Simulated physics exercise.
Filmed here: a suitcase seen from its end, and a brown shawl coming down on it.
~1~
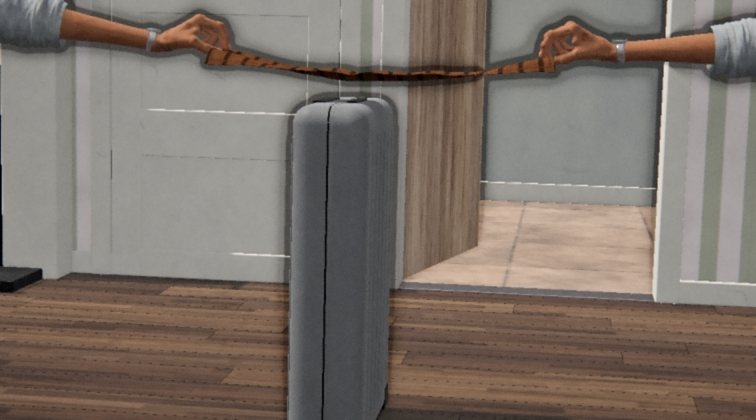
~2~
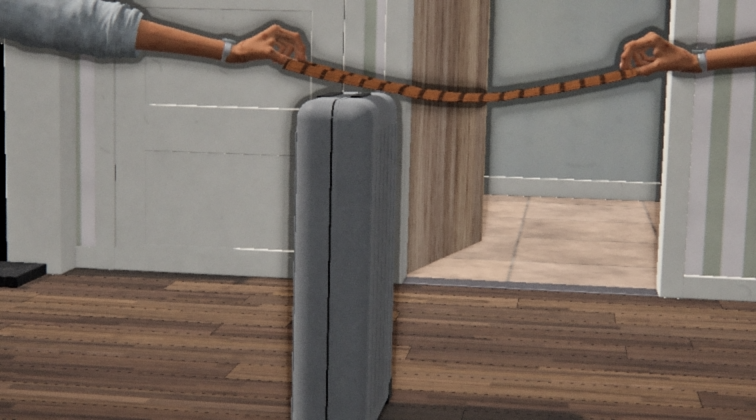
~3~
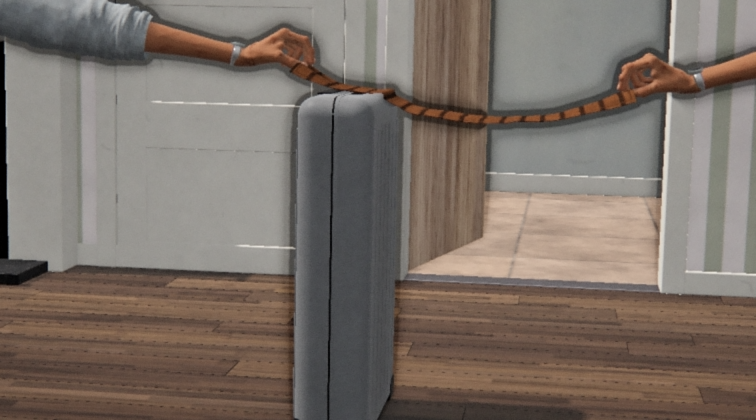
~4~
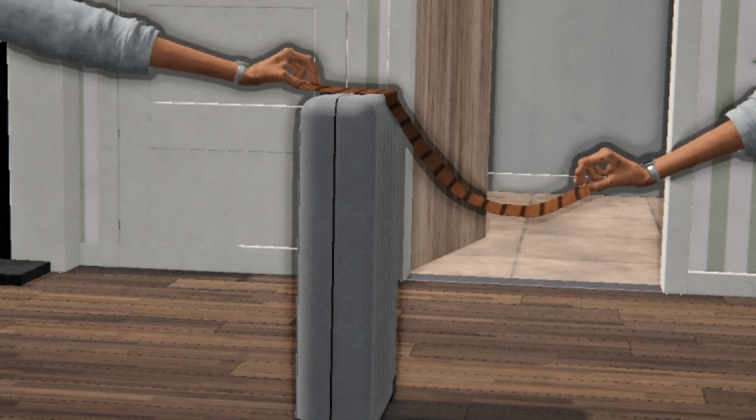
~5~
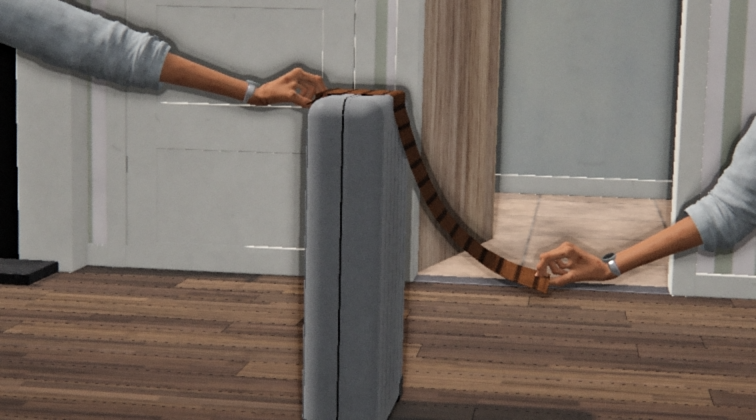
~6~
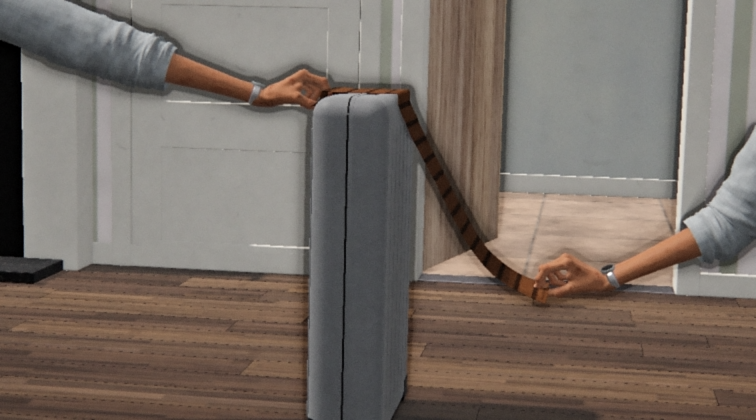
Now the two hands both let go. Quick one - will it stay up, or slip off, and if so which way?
It'll slip off to the right.
Then, 0.40 s later than the last view, shawl clear of the top and falling near (433, 298).
Then, 0.66 s later than the last view, shawl in a heap on the floor.
Finally, shawl in a heap on the floor. The brown shawl goes down on the right side.
